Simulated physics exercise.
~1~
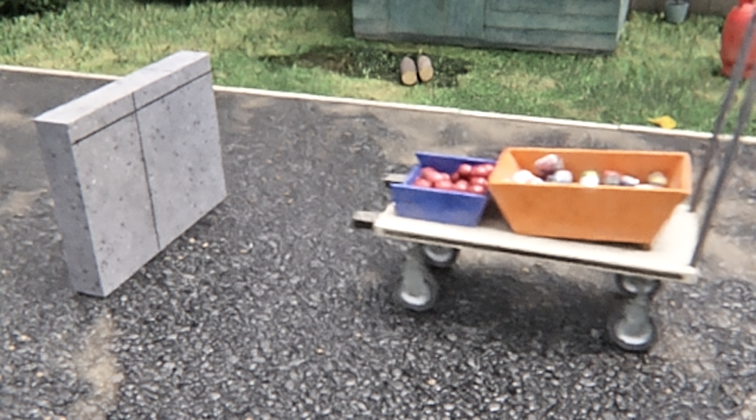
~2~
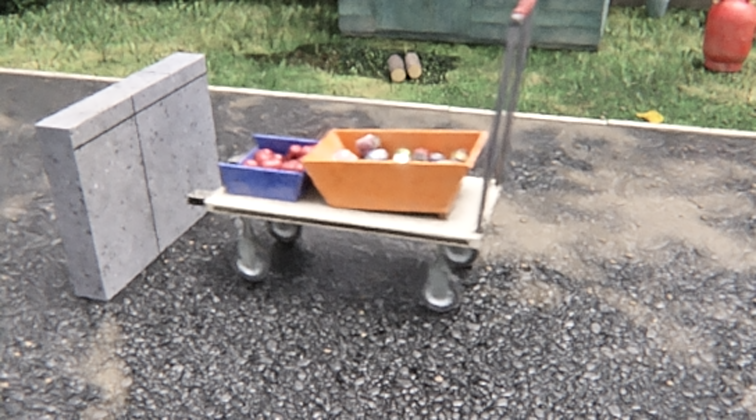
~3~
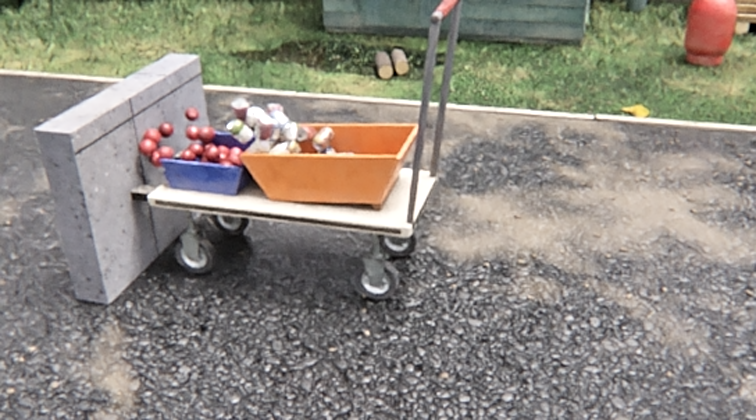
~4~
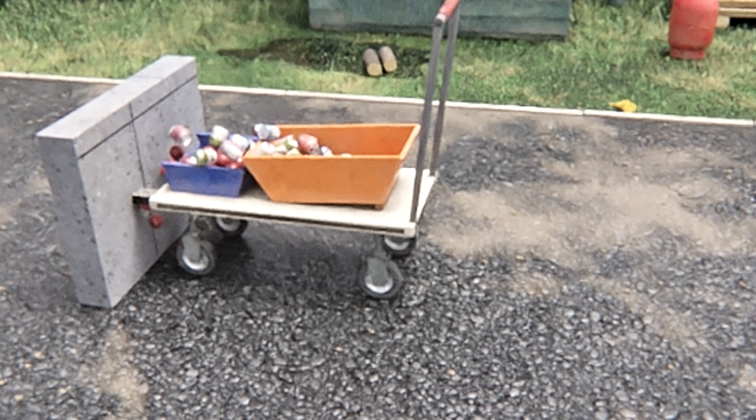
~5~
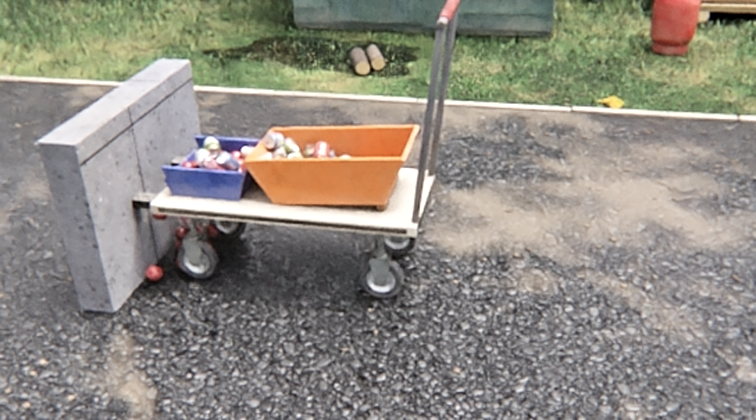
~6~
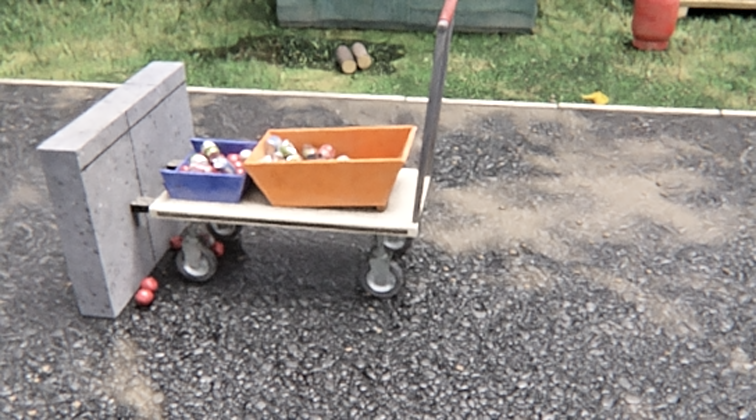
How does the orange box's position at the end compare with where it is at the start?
It starts over on the right, well away from the grey wall, and ends farther left, near the middle of the view and much closer to the wall, still on the trolley behind the blue box.
A flat trolley with a tall handle rolls left over dark, rough tarmac towards a grey block wall, seen from the side and slightly above, with grass and a green structure behind. It carries a blue box of red apples in front and an orange box of small, mostly pale goods behind. The trolley meets the wall and stops, and the contents of both boxes surge forward and up. Some apples drop by the wall, while pale pieces land in the blue box. Finally the trolley stands still, both boxes in place, with a few apples on the ground.
